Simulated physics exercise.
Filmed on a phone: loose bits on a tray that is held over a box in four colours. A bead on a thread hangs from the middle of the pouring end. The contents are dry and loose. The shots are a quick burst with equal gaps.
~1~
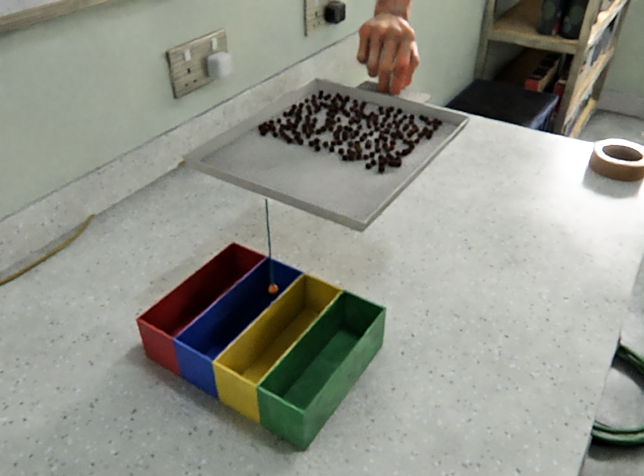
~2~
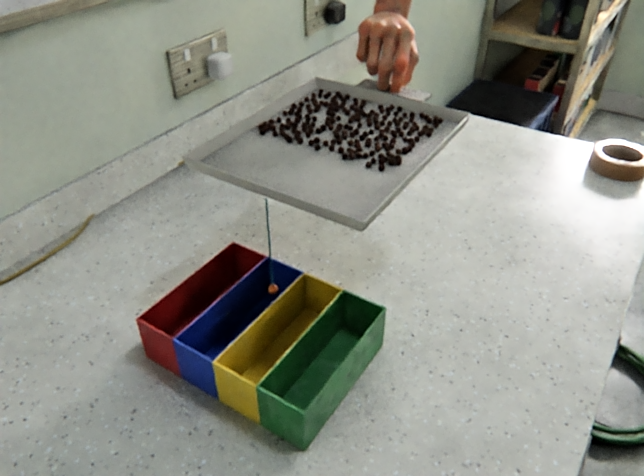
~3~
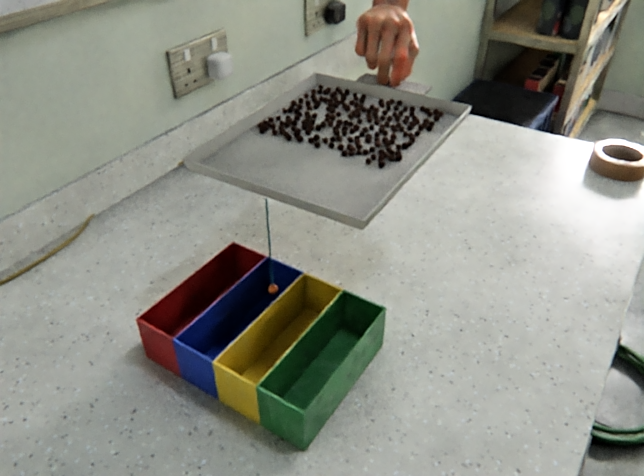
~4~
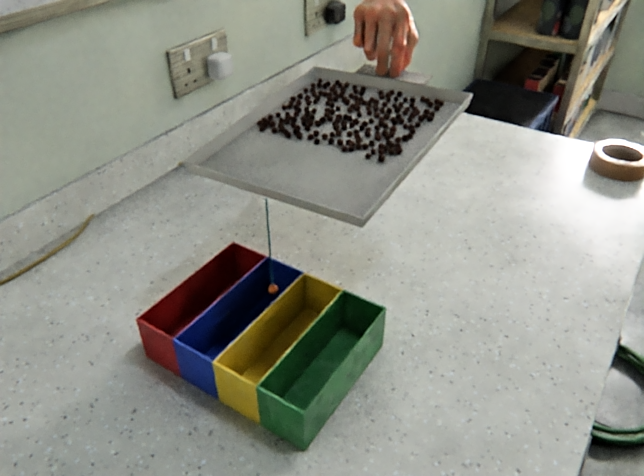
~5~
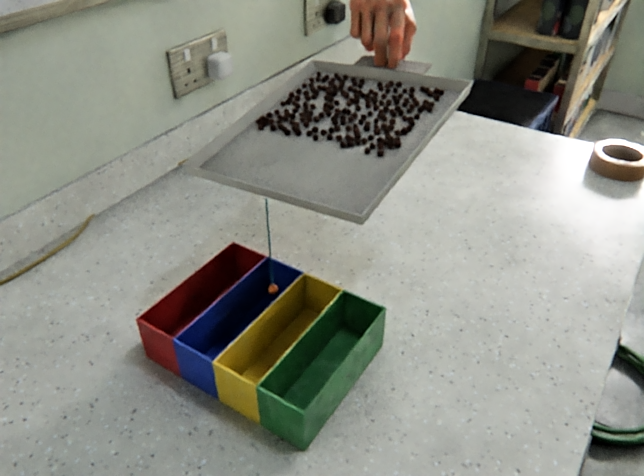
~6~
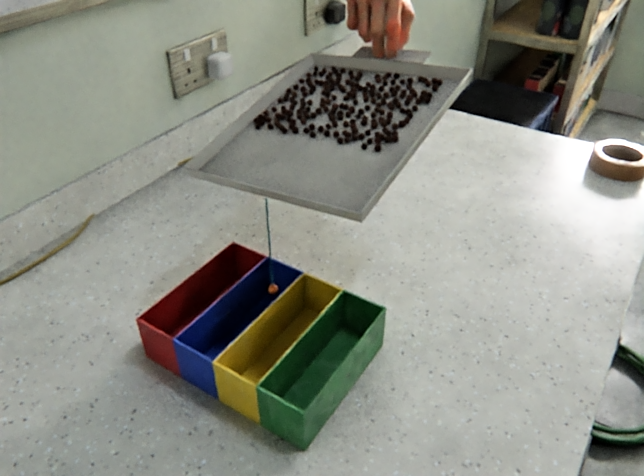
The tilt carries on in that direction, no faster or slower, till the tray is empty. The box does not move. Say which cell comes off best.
The red cell gets the most.
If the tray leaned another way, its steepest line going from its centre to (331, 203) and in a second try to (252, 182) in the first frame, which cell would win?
In turn: That green cell; the cell in red.
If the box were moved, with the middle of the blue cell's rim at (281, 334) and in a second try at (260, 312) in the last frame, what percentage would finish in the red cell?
About 0 and 20 per cent.
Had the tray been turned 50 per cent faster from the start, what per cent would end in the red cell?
Roughly 60 in a hundred.
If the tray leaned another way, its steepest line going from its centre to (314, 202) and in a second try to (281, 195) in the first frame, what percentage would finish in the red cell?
Near 0 % and 10 %.
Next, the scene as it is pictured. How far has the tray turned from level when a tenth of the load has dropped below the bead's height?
At about 50°.
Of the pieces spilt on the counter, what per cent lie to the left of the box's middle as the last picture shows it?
Near 100 %.
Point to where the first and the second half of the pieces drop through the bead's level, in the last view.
Early half (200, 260), late half (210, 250).
Soon, tray tipped steeply; most on the tray; a small part in the red cell; a stray few in the blue cell; a small part falling or outside the box.
A while on, tray tipped right over; a stray few on the tray; about two thirds in the red cell; a stray few in the blue cell; about a third falling or outside the box.
Towards the end, tray tipped past a quarter turn; about two thirds in the red cell; a stray few in the blue cell; about a quarter falling or outside the box.
Finally, tray tipped past a quarter turn; about two thirds in the red cell; a stray few in the blue cell; none in the green cell; none in the yellow cell; about a quarter outside the box.
